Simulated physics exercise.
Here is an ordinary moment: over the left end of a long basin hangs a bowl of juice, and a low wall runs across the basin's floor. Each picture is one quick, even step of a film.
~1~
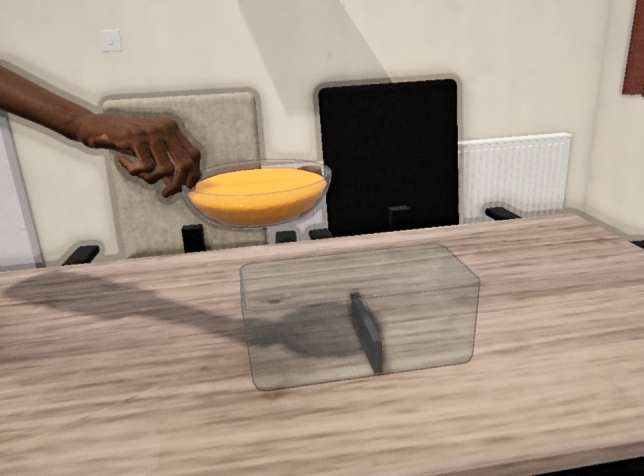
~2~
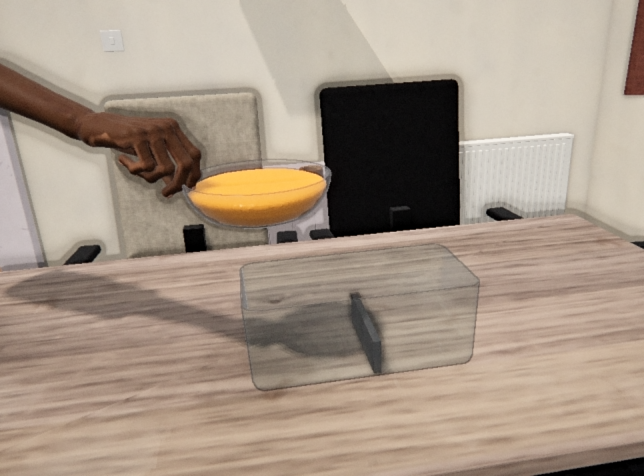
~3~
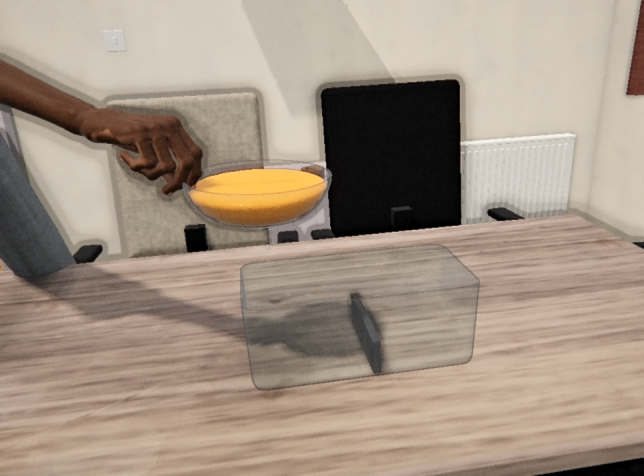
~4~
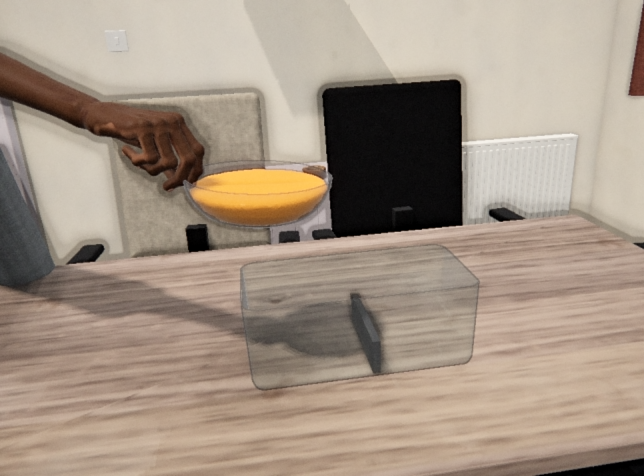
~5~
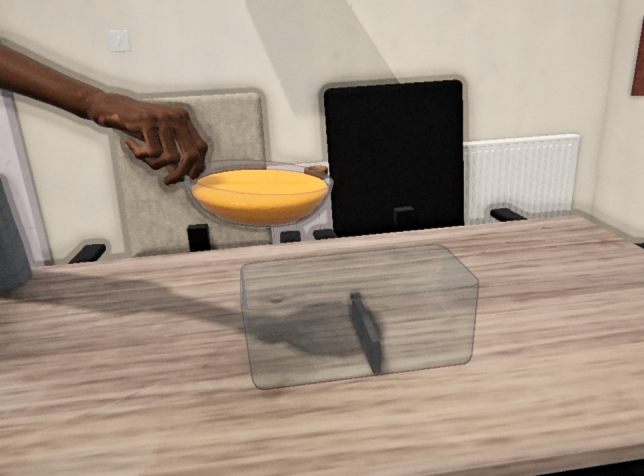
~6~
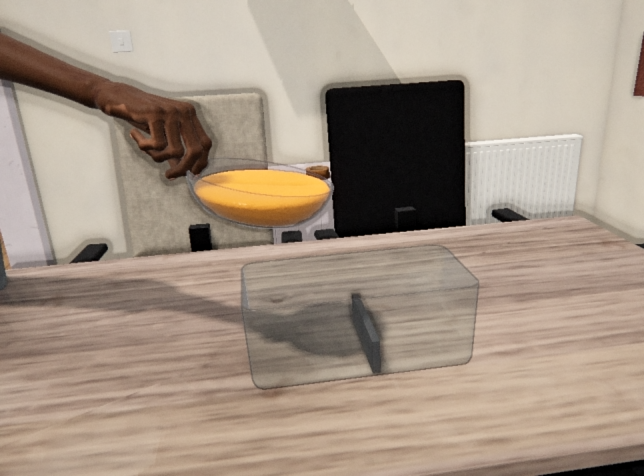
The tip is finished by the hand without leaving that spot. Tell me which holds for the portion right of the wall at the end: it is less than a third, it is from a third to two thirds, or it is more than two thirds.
It is from a third to two thirds.
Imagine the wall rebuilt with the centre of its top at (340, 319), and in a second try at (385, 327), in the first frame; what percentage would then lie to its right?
80 % and 35 %, roughly.
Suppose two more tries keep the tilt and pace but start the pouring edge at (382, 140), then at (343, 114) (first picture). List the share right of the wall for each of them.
Start one gives some 80 %, start two some 75 %.
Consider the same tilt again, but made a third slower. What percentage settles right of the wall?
Around 65 in a hundred.
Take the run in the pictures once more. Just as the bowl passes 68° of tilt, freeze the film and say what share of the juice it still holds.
Still holding around 20 %, give or take.
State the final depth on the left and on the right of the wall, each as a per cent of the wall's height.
Once it is still, the left part shows 30 per cent and the right part 50.
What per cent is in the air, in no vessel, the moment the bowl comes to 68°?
Share in flight: Approx. 50 %.
A moment on, the tilt is 68° and 21 per cent is still to pour, 4 is left of the wall and 27 right of it.
Next, the tilt is 97° and 0 per cent is still to pour, 37 is left of the wall and 56 right of it.
Then the tilt is 99° and 0 per cent is still to pour, 41 is left of the wall and 57 right of it.
Later the tilt is 99° and 0 per cent is still to pour, 41 is left of the wall and 56 right of it.
In the end 41 per cent lies left of the wall, 56 right of it and 2 outside.
